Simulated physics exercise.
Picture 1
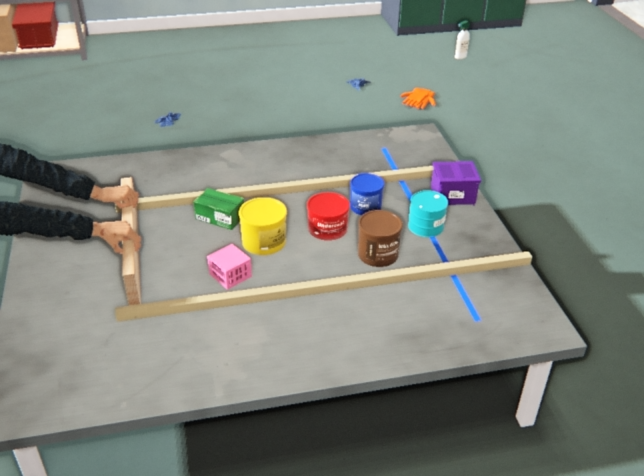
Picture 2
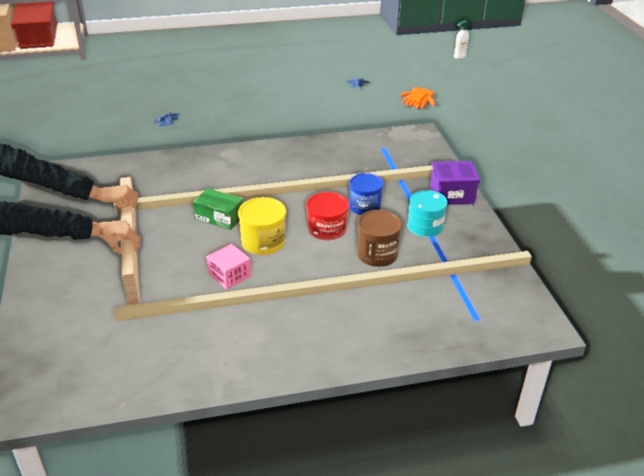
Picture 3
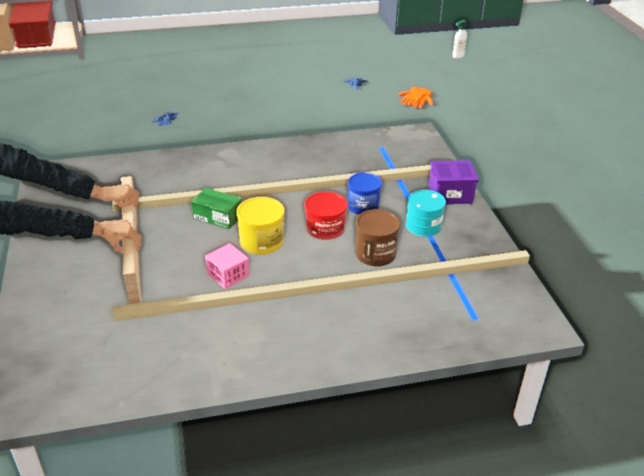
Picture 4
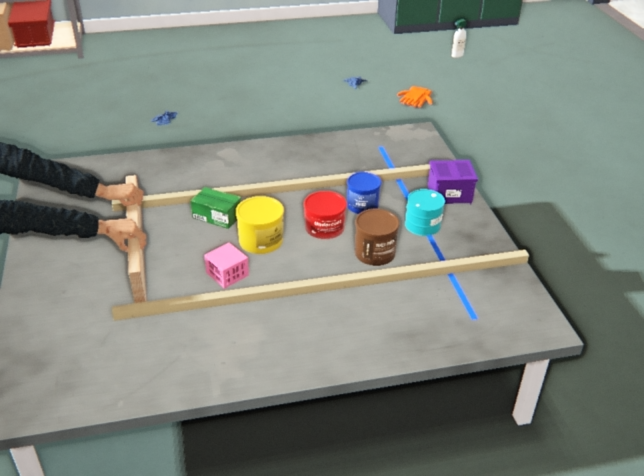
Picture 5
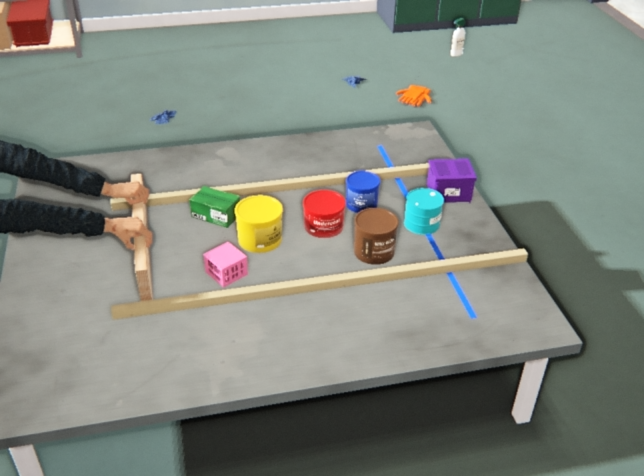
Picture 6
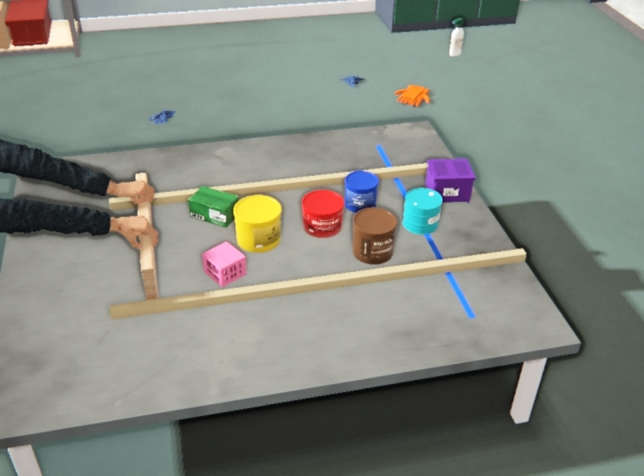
Two dark-sleeved arms at the left slide a short wooden plank slowly to the right between two long battens on a low grey platform, seen from above at an angle. Green and pink parcels, yellow, red, brown, blue and turquoise tubs and a purple box stand ahead of it, near a blue tape line. They stay put, while the view drifts very slightly.
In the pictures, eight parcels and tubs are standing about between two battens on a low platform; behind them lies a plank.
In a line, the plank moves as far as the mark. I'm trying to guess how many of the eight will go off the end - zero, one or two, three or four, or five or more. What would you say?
I would say one or two.
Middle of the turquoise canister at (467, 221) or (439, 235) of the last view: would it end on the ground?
Result, in order: It leaves the top; it leaves the top.
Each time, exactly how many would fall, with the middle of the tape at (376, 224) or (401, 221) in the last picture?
In the first try the count is 0, and in the second it is 0.
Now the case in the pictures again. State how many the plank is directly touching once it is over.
Count recorded: 3.
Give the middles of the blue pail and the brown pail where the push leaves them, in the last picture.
The first ends close to (447, 170), the second close to (480, 223).
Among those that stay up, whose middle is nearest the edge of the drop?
The turquoise canister, that one.
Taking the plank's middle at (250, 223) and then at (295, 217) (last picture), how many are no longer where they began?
First 3 and then 5.
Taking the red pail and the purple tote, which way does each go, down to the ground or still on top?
The red pail: Remains. The purple tote: Drops.
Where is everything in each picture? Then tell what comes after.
In the first frame, purple tote (455, 184); turquoise canister (428, 214); blue pail (367, 195); plank (131, 240); tape (424, 222).
In the second frame, turquoise canister (427, 214); pink crate (229, 266).
In the third frame, blue pail (364, 194); green parcel (217, 208).
In the fourth frame, purple tote (452, 183); red pail (325, 215).
In the fifth frame, turquoise canister (424, 211); yellow pail (260, 224).
In the sixth frame, purple tote (449, 181); turquoise canister (422, 211); blue pail (361, 192); plank (147, 235); tape (418, 219).
Early on, none off yet; purple tote at rest near (449, 181); turquoise canister at rest near (422, 211); blue pail at rest near (361, 192).
A while later, none off yet; purple tote at rest near (449, 181); turquoise canister moving near (426, 211); blue pail travelled about its own width near (378, 183).
Finally, the number that fall off is one or two; lost, purple tote.
